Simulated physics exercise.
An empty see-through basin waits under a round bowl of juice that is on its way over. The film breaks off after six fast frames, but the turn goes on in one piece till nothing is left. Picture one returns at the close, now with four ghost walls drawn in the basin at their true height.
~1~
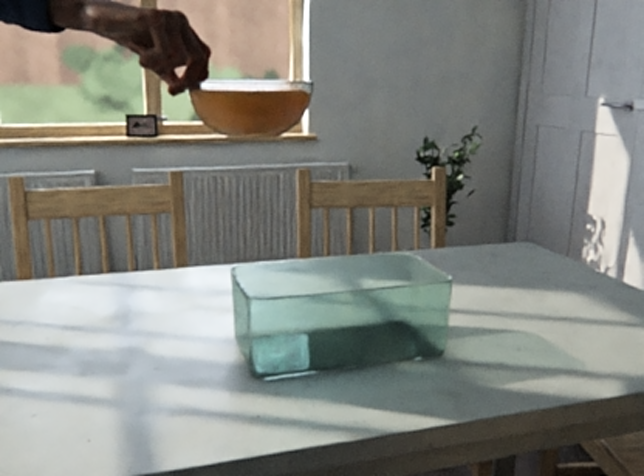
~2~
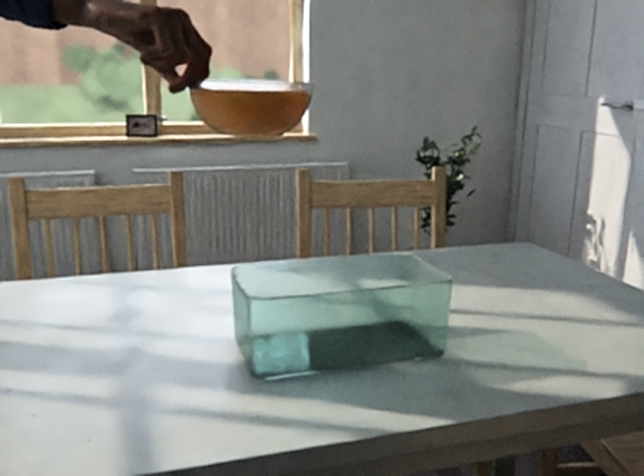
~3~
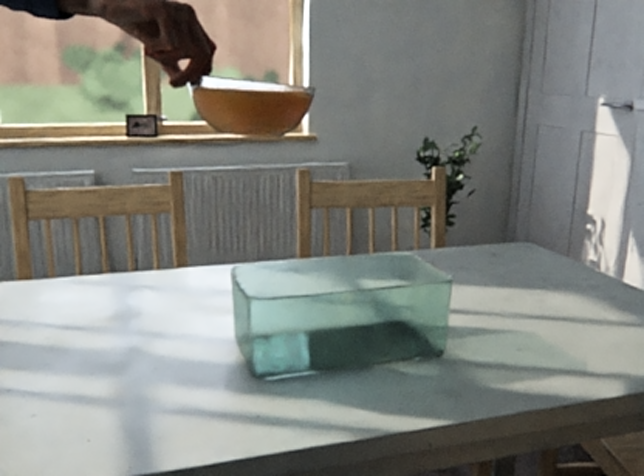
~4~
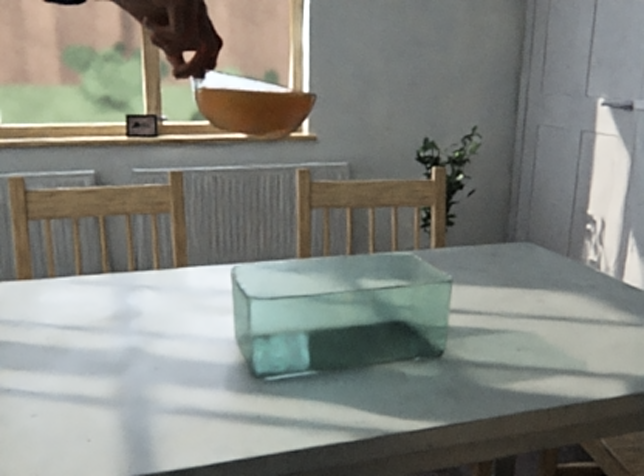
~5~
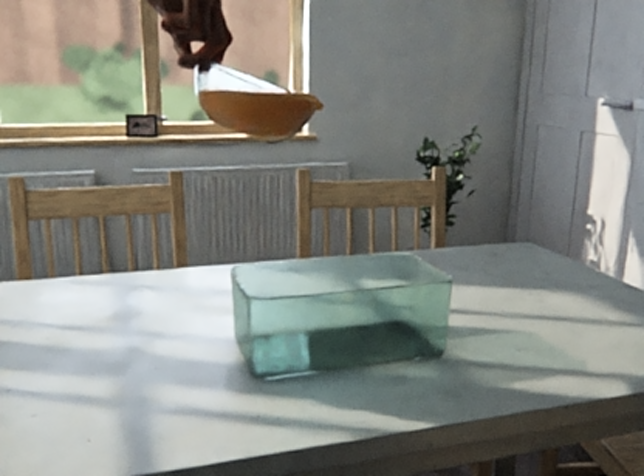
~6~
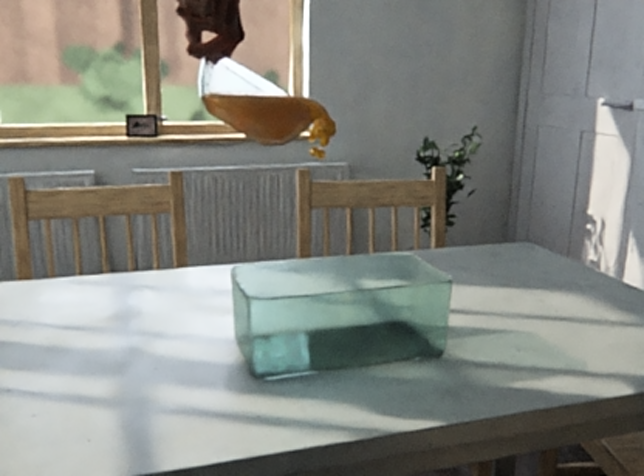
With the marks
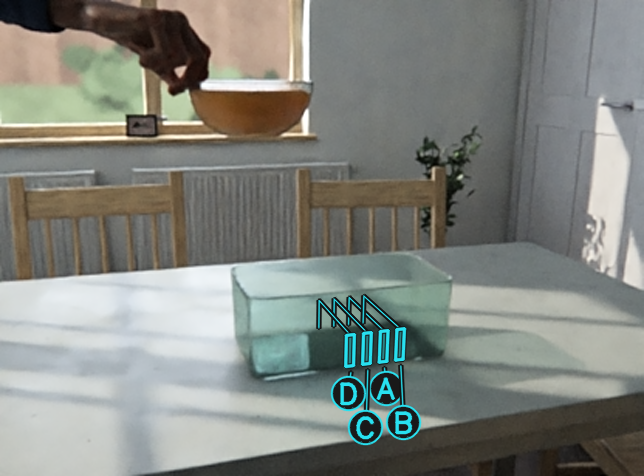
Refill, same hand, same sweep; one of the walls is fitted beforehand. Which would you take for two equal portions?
Use position A.
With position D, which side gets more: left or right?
More ends on the right.
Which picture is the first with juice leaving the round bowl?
Picture 5.
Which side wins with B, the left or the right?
The left one.
In cyan, A at (384, 367); B at (400, 365); C at (367, 370); D at (350, 372).
If A is chosen, about 48 % ends left of the wall and 50 % right of it.
If B is chosen, about 76 % ends left of the wall and 21 % right of it.
If C is chosen, about 28 % ends left of the wall and 71 % right of it.
If D is chosen, about 15 % ends left of the wall and 83 % right of it.
